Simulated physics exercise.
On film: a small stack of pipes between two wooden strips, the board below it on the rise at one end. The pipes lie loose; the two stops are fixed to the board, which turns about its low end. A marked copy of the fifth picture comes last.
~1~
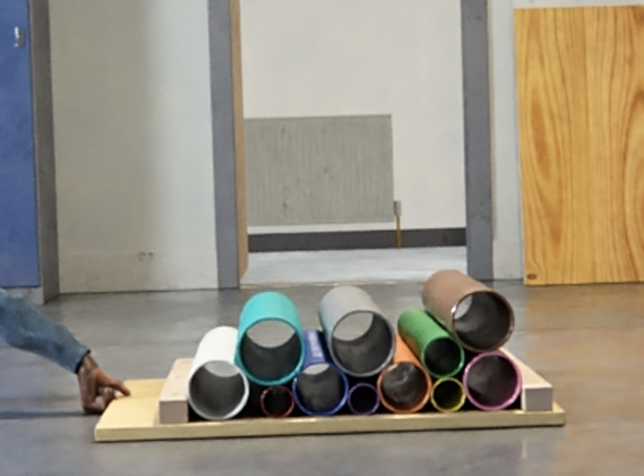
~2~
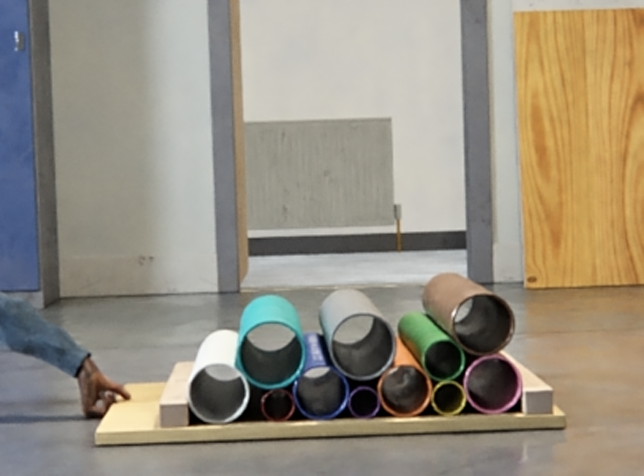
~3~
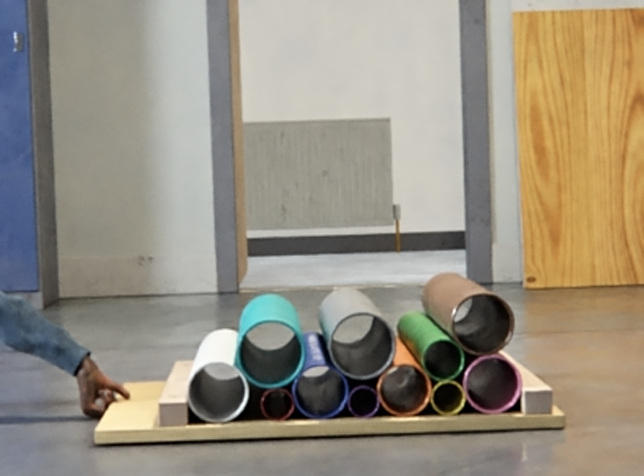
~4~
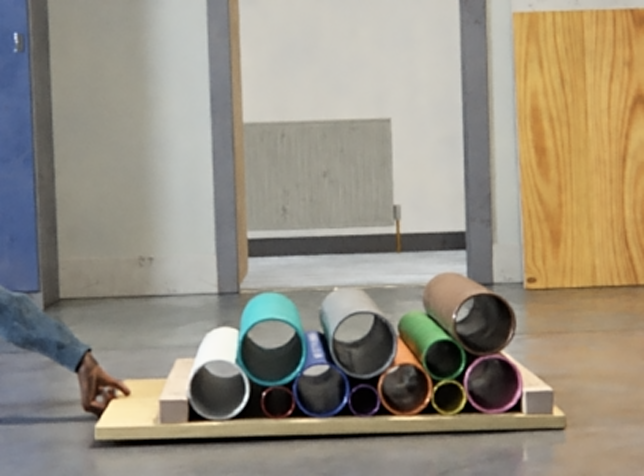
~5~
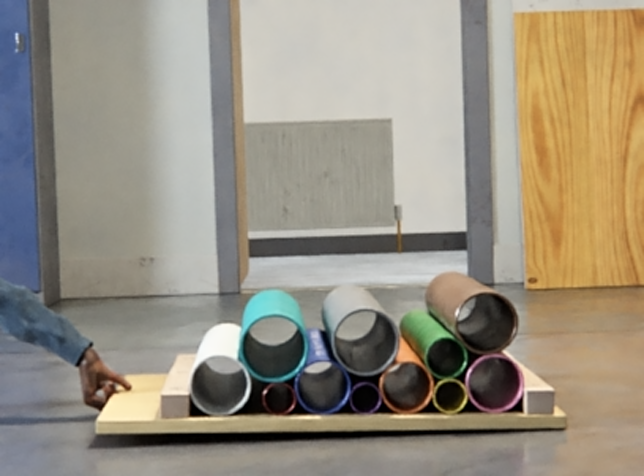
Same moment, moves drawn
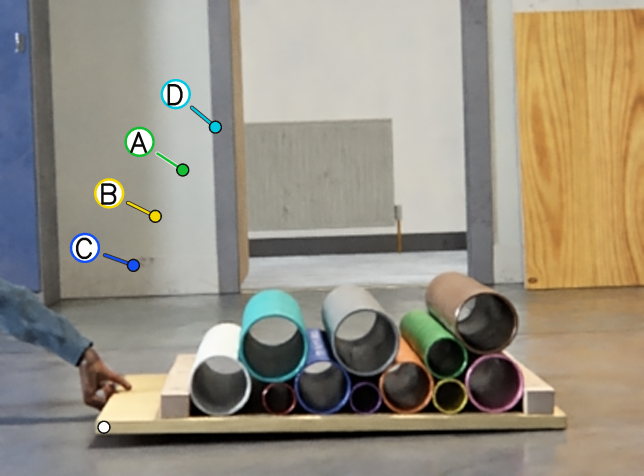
A hand at the left gripped the end of a board holding a small stack of colourful loose pipes between two wooden strips, and the board and pipes barely moved at all.
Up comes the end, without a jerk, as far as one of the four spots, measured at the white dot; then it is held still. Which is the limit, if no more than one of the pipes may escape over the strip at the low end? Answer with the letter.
It can be raised to A.
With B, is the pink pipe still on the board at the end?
Yes, with B.
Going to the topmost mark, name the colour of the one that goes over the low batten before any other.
The brown one.
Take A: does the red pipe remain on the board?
Yes.
On the marked copy, A at (183, 170); B at (155, 216); C at (133, 265); D at (215, 127); the white dot at (104, 427).
Taking A. A third of the way, board at 19°.
Two thirds of the way, board at 35°.
When it is over, board at 35°, one over the low batten (brown).
As for the rest, B one over the low batten (brown); C one over the low batten (brown); D three over the low batten (turquoise, grey, brown).
